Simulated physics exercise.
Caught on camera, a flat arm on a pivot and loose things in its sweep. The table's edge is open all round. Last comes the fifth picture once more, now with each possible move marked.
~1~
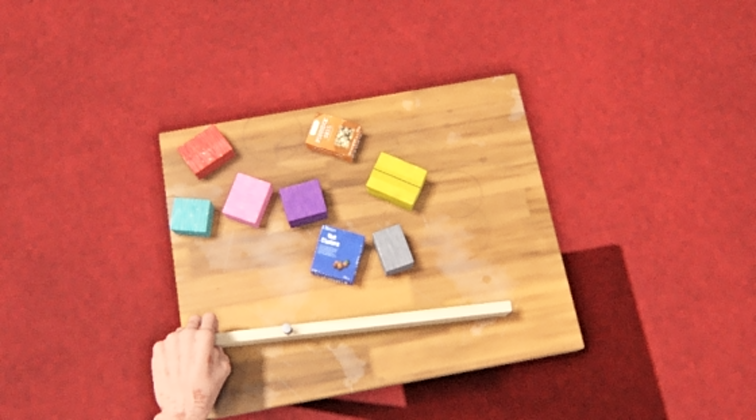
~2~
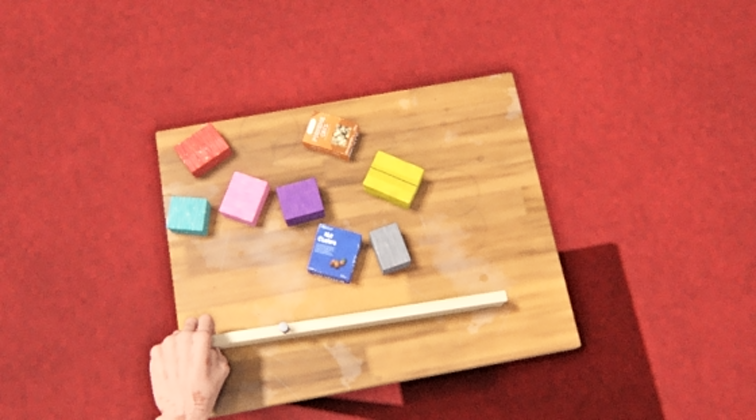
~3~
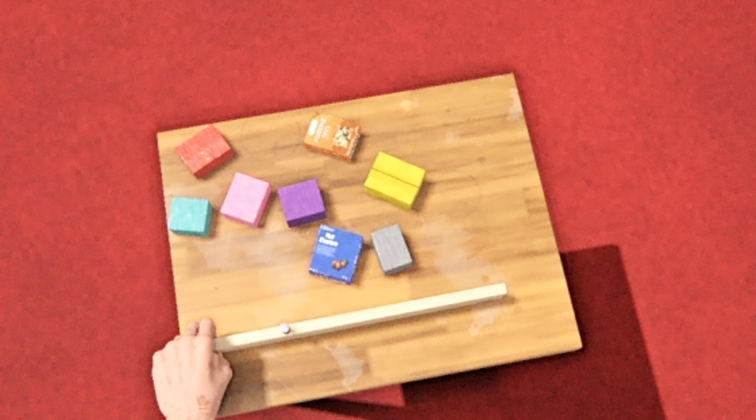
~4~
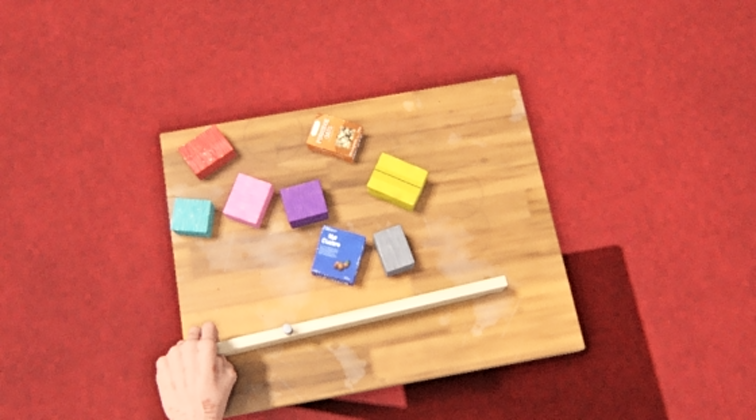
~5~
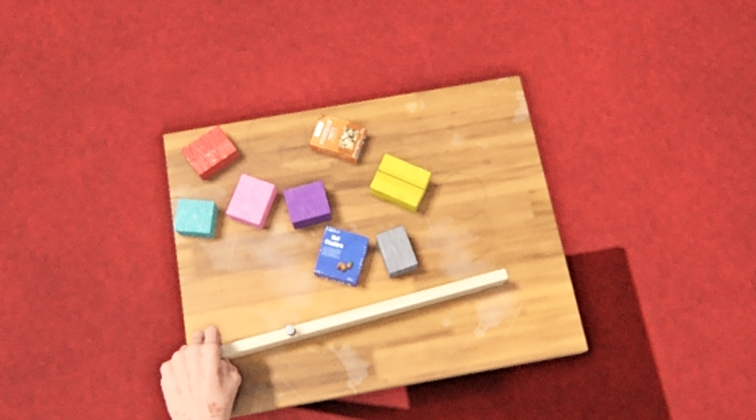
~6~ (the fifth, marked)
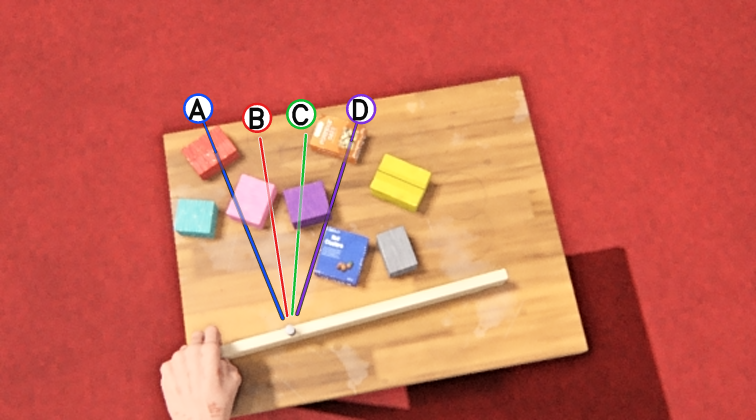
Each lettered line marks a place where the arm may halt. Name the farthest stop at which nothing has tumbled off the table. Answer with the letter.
Nothing falls up to D.
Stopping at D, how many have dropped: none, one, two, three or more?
The count is none.
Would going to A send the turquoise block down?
Yes.
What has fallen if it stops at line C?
The orange packet.
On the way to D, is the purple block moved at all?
Yes.
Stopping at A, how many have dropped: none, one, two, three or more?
In all, three or more.
On the marked copy, A at (249, 233); B at (273, 225); C at (300, 222); D at (325, 225).
With D. Early on, arm (386, 263); grey block (385, 236); turquoise block (197, 219).
Further on, arm (354, 235); orange packet (332, 133); yellow box (372, 160).
At the end, arm (326, 222); orange packet (282, 117); yellow box (322, 147); nothing has fallen.
As for the rest, A drops the pink block, orange packet, red block and turquoise block; B drops the orange packet and turquoise block; C drops the orange packet.
